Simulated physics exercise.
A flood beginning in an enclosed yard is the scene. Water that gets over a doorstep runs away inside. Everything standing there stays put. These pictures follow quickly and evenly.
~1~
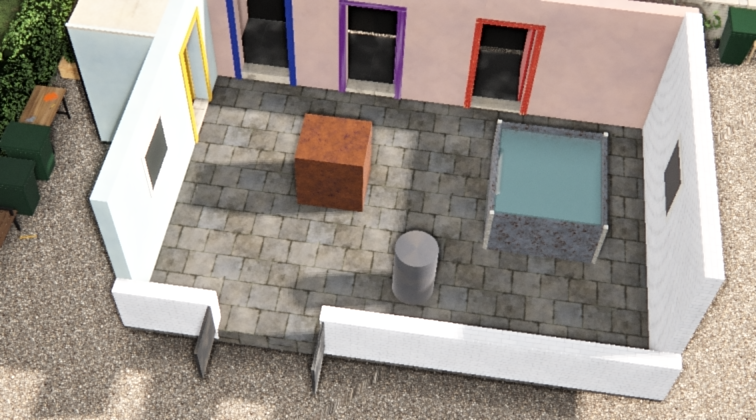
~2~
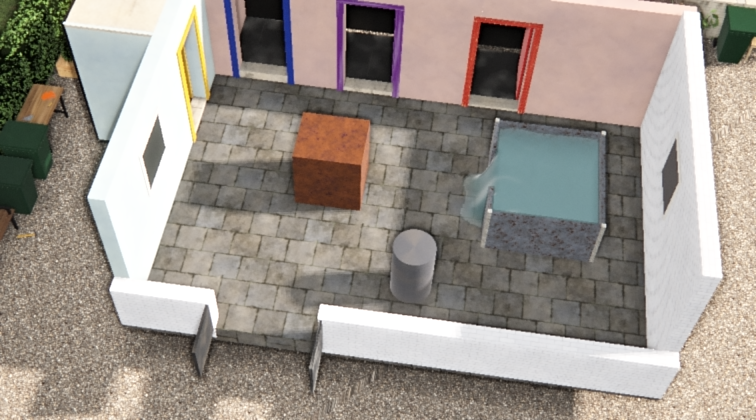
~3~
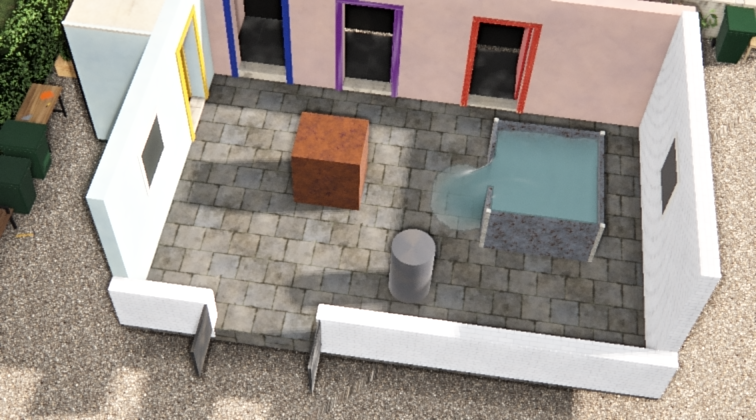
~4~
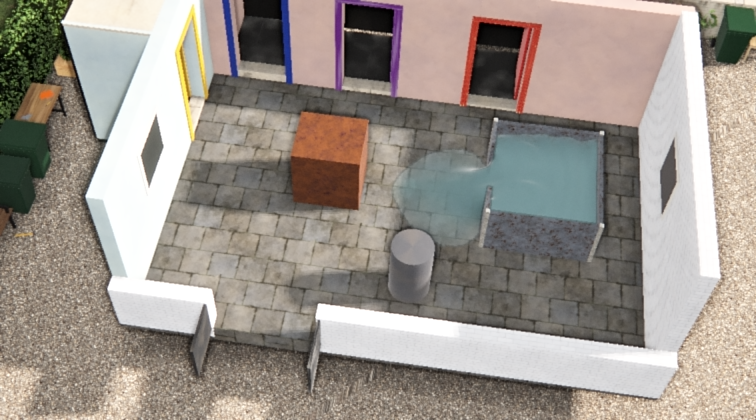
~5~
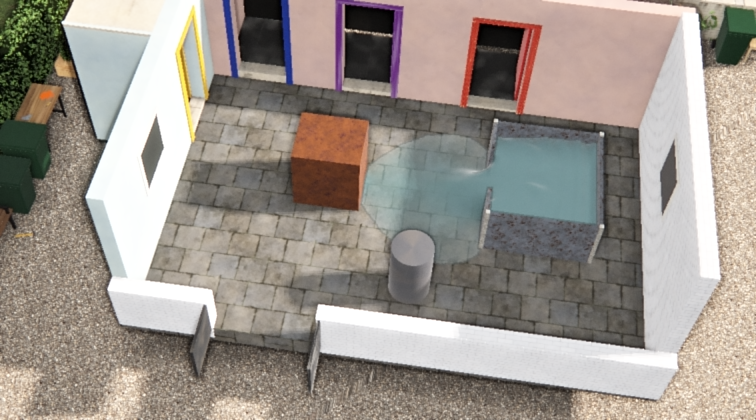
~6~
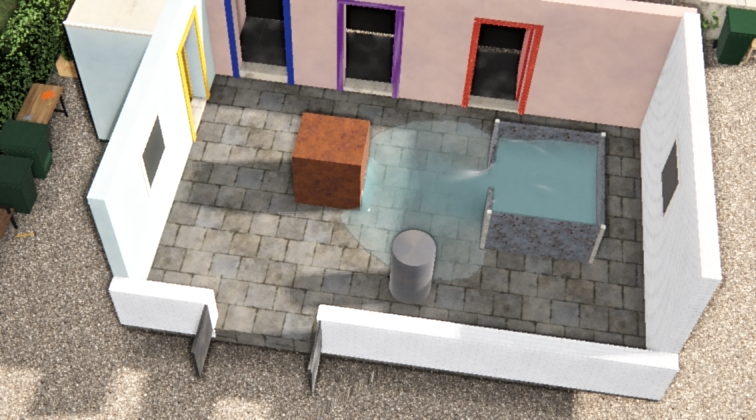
The clip opens on a walled, paved yard with still water in a tank at the right, near a rusty-brown block and a grey cylinder. Water then pours from the tank's left side and fans out leftward across the paving, spreading thinly to the block and around the cylinder.
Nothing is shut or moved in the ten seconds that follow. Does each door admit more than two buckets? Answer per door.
The blue door: It does not; the purple door: It does; the red door: It does not; the yellow door: It does.
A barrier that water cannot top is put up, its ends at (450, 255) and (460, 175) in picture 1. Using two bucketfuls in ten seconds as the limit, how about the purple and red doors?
Note: Purple door remains below; red door tops the limit.
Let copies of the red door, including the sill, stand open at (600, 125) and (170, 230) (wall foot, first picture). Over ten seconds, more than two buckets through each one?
The first new door stays below the line, and the second crosses the line.
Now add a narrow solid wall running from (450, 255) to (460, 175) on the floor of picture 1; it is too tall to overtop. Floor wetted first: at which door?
Outcome: The door marked red.
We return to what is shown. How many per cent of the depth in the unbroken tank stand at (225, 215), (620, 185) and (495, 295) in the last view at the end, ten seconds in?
Around 6, 2 and 4 percent, in that order.
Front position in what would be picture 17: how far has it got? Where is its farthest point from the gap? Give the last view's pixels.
Front's tip: Near (139, 303).
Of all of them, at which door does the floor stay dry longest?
That would be the yellow-painted one.
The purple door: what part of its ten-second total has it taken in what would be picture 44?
Roughly 95 %.
A moment on, water covers 35 % of the floor; the blue door not reached, the purple door wet at the sill, nothing in, the red door wet at the sill, nothing in, the yellow door not reached.
Next, water covers 50 % of the floor; the blue door wet at the sill, nothing in, the purple door under two buckets in, the red door wet at the sill, nothing in, the yellow door wet at the sill, nothing in.
Then, water covers 60 % of the floor; the blue door wet at the sill, nothing in, the purple door over two buckets in, the red door wet at the sill, nothing in, the yellow door over two buckets in.
Later, water covers 80 % of the floor; the blue door under two buckets in, the purple door far over two buckets in, the red door wet at the sill, nothing in, the yellow door far over two buckets in.
In the end, water covers 95 % of the floor; the blue door under two buckets in, the purple door far over two buckets in, the red door wet at the sill, nothing in, the yellow door far over two buckets in.
